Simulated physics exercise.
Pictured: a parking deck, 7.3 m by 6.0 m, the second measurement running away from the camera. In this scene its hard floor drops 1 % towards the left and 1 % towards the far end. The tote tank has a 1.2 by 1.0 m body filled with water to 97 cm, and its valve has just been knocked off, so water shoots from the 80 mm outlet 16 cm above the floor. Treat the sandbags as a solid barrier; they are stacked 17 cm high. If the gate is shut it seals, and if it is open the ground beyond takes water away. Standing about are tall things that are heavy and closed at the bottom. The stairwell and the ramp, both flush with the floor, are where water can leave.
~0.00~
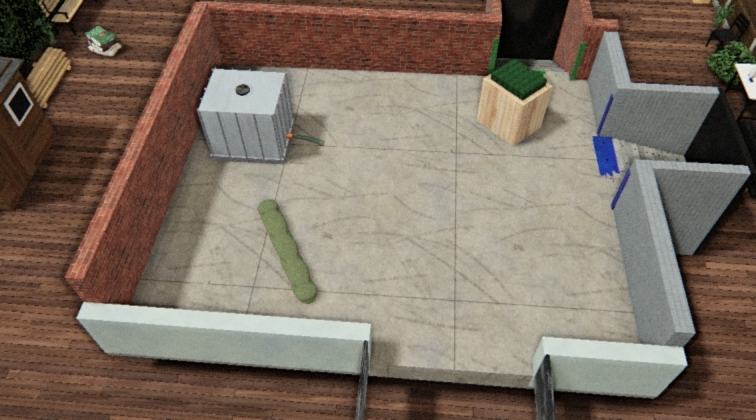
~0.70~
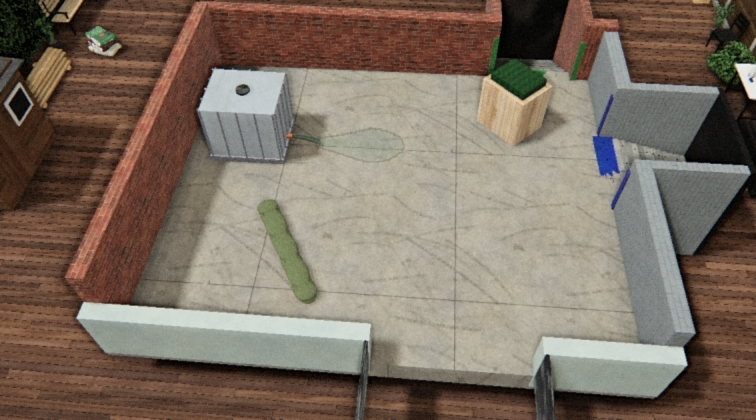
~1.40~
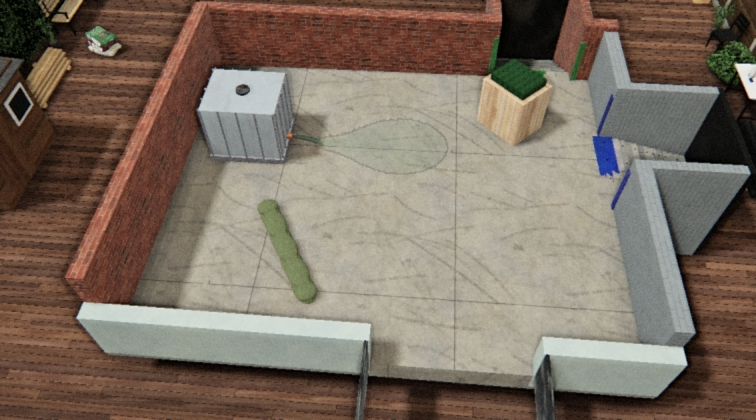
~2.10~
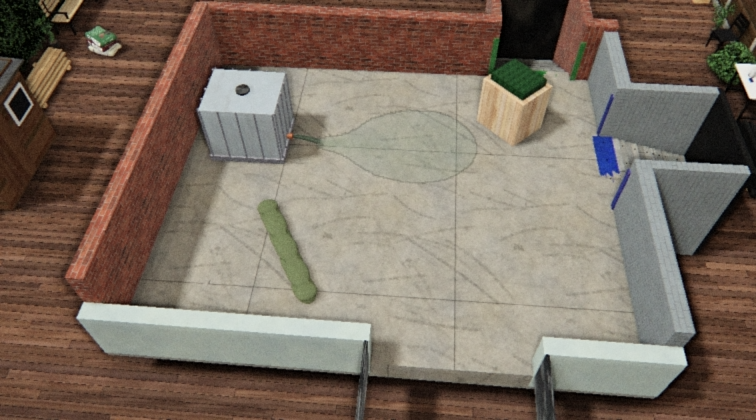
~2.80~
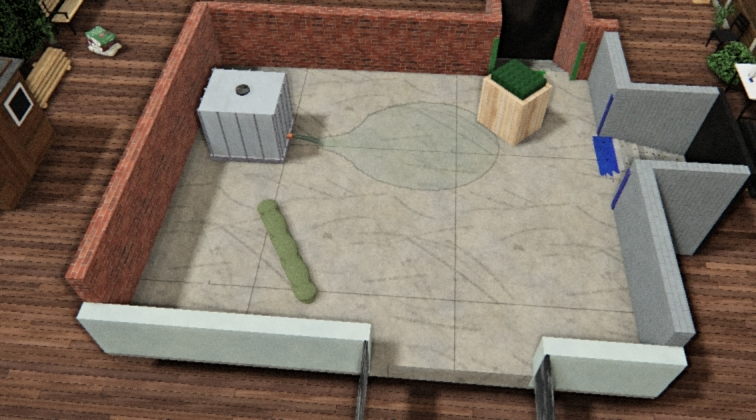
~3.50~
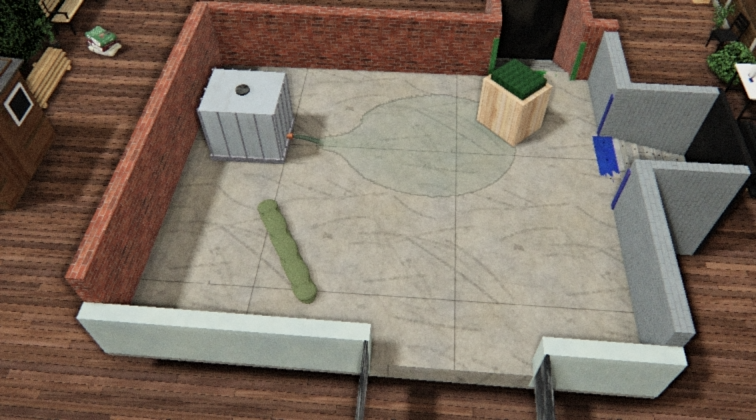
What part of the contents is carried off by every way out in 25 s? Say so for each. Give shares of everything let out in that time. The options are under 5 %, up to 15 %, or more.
Gate opening, under 5 %; stairwell (marked green), between 5 and 15 %; ramp down (marked blue), not even 5 %.
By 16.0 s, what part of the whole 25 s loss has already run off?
About 25 %.
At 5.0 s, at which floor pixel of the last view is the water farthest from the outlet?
Front tip: Roughly (537, 166) in the last view.
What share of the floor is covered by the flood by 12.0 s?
Roughly 35 per cent.
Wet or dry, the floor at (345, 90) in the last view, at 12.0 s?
Soaked.
After 5.0 s water covers 15 % of the floor and is deepest (3 cm) near (334, 141); gone so far, the gate opening 0 %, the stairwell (marked green) 0 %, the ramp down (marked blue) 0 %.
After 8.0 s water covers 20 % of the floor and is deepest (3 cm) near (334, 141); gone so far, the gate opening 0 %, the stairwell (marked green) 0 %, the ramp down (marked blue) 0 %.
After 12.0 s water covers 35 % of the floor and is deepest (3 cm) near (334, 141); gone so far, the gate opening 0 %, the stairwell (marked green) 1 %, the ramp down (marked blue) 0 %.
After 16.0 s water covers 45 % of the floor and is deepest (3 cm) near (224, 66); gone so far, the gate opening 0 %, the stairwell (marked green) 3 %, the ramp down (marked blue) 0 %.
After 25.0 s water covers 50 % of the floor and is deepest (5 cm) near (224, 66); gone so far, the gate opening 0 %, the stairwell (marked green) 10 %, the ramp down (marked blue) 0 %.
